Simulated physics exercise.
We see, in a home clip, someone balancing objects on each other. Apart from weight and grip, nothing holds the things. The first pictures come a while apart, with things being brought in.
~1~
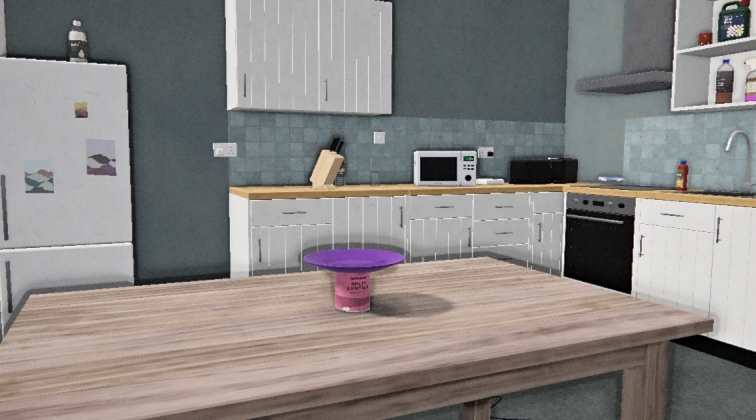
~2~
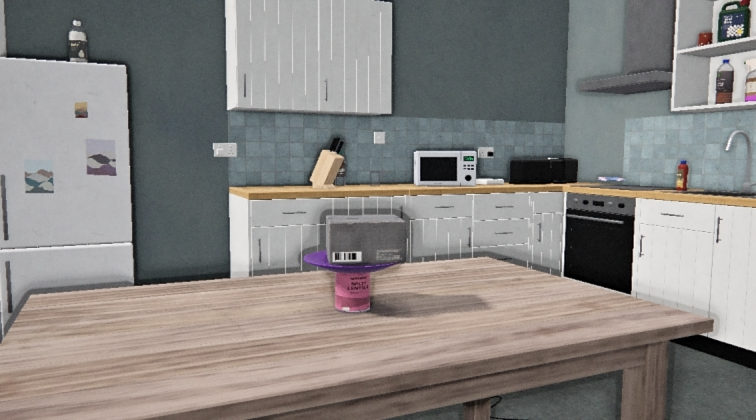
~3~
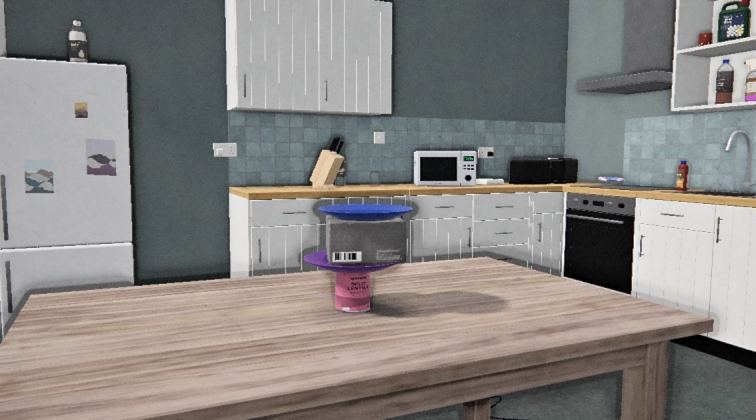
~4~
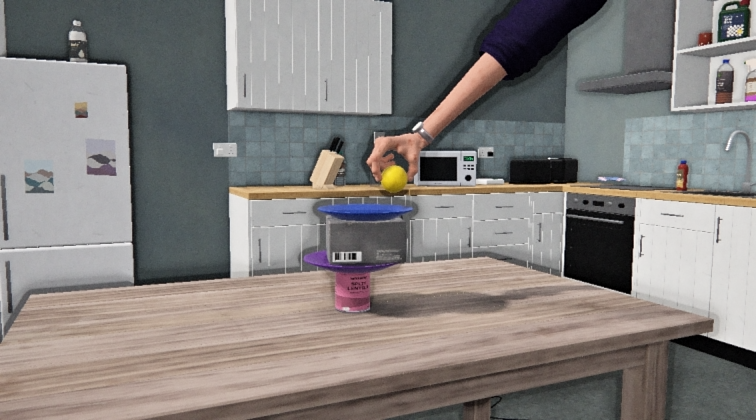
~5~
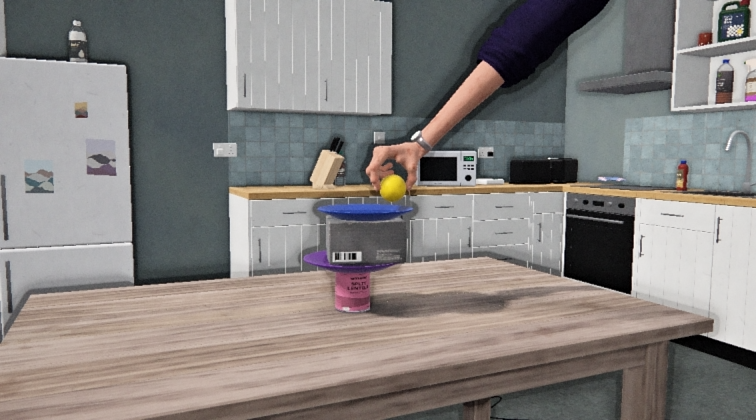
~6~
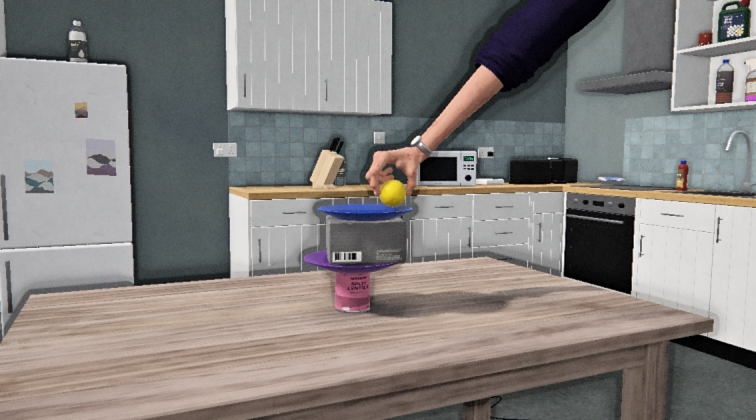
In this clip, a purple plate sits on a pink tub on a wooden kitchen table; a grey box and then a blue plate appear stacked above it, and a hand lowers a yellow lemon onto the blue plate, still holding it.
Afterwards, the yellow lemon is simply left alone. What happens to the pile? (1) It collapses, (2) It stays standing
It stays standing.
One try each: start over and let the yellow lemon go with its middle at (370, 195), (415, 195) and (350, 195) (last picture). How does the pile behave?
Well, on the first go it stays steady, on the second it tumbles down, and on the third it stays steady.
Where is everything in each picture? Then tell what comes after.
The last thing is not in view yet, in the first frame.
The last thing is not in view yet, in the second frame.
The last thing is not in view yet; blue plate (366, 213), in the third frame.
Still above its spot; yellow lemon (394, 179), in the fourth frame.
Still above its spot; yellow lemon (393, 188); blue plate (366, 213), in the fifth frame.
Set down, still held; yellow lemon (393, 193), in the sixth frame.
Then, 0.20 s past the last view, nothing moves.
Then, 0.60 s past the last view, yellow lemon resting near (393, 194).
Finally, all 5 still in place. Final places as the last picture's camera would see them, yellow lemon near (393, 194). The pile keeps its balance.
